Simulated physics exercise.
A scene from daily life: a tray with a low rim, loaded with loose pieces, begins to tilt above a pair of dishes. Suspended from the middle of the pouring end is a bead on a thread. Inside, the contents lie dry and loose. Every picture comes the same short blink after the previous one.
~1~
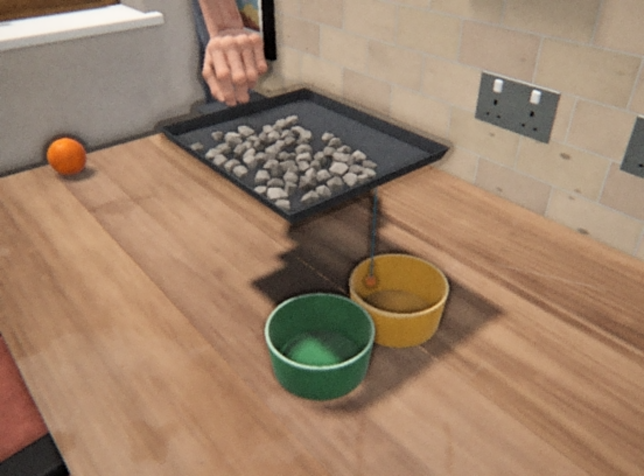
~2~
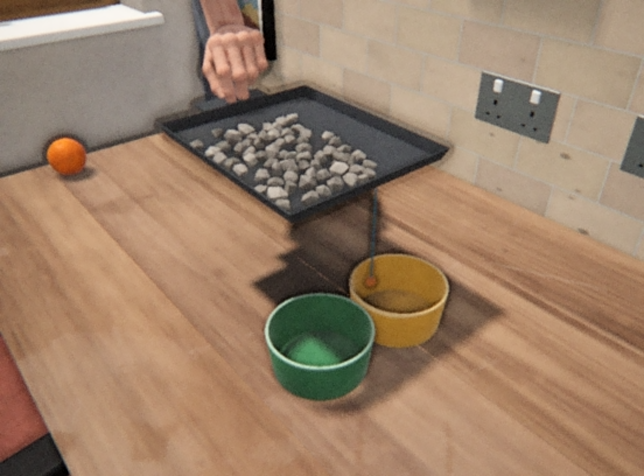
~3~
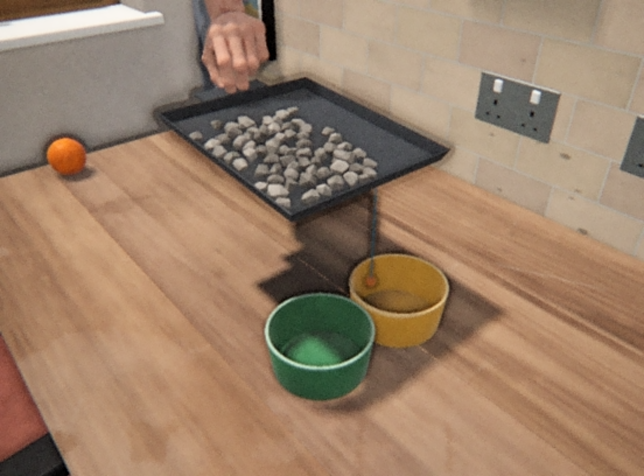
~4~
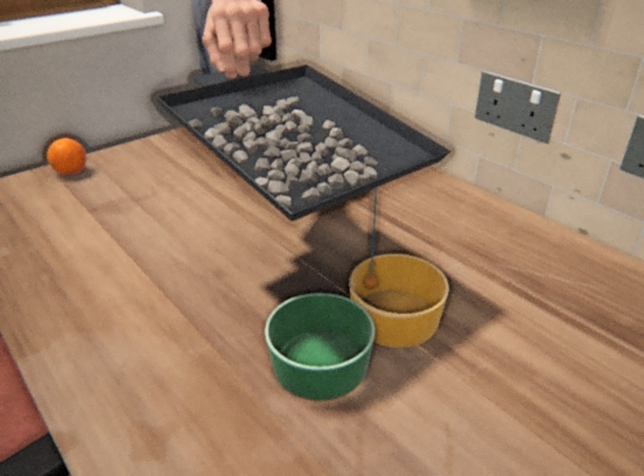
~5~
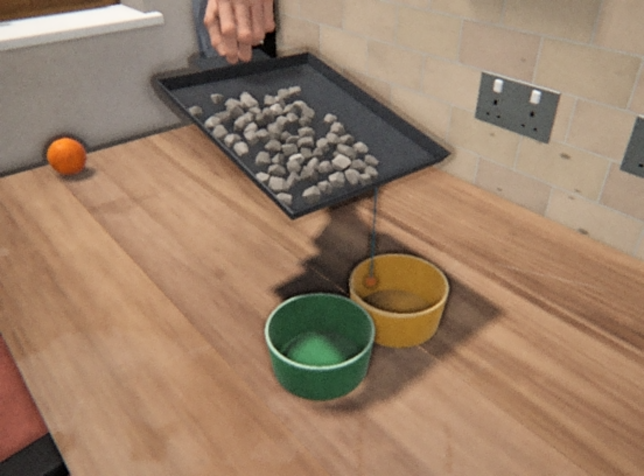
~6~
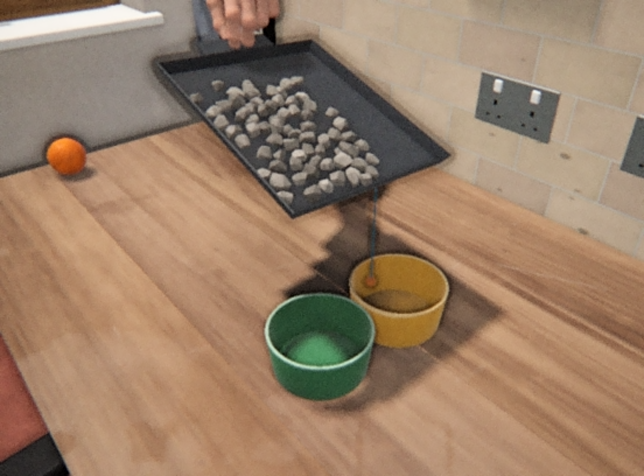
Above a wooden counter, a hand gradually tilts a dark tray of grey stones.
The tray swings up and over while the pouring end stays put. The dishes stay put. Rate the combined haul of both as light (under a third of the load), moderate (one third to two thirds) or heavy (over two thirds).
A moderate haul.
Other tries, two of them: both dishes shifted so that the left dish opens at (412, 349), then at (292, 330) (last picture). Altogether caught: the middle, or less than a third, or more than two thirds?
At the first place one to two thirds, at the second less than a third.
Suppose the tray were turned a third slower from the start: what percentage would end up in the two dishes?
I'd expect near 40 per cent.
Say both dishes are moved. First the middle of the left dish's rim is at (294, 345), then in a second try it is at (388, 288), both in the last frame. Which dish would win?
First try: The right-hand one. Second try: The left-hand one.
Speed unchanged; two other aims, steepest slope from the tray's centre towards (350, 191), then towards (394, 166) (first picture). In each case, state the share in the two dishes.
Lab note: Try 1 = 60 %, try 2 = 50 %.
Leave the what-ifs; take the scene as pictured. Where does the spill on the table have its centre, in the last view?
Close to (454, 388).
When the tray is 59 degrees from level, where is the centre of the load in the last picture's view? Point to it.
I'd mark the middle close to (370, 164).
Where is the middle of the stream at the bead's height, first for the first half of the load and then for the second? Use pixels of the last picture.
Earlier half at (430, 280), later half at (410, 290).
Soon, tray tipped steeply; nearly all on the tray; a small part in the air.
A while on, tray tipped right over; about a quarter on the tray; a stray few in the left dish; about a quarter in the right dish; about a quarter outside both; about a third in the air.
Towards the end, tray tipped past a quarter turn; a small part in the left dish; about a third in the right dish; about half outside both.
Finally, tray tipped past a quarter turn; a small part in the left dish; about a third in the right dish; about half outside both.
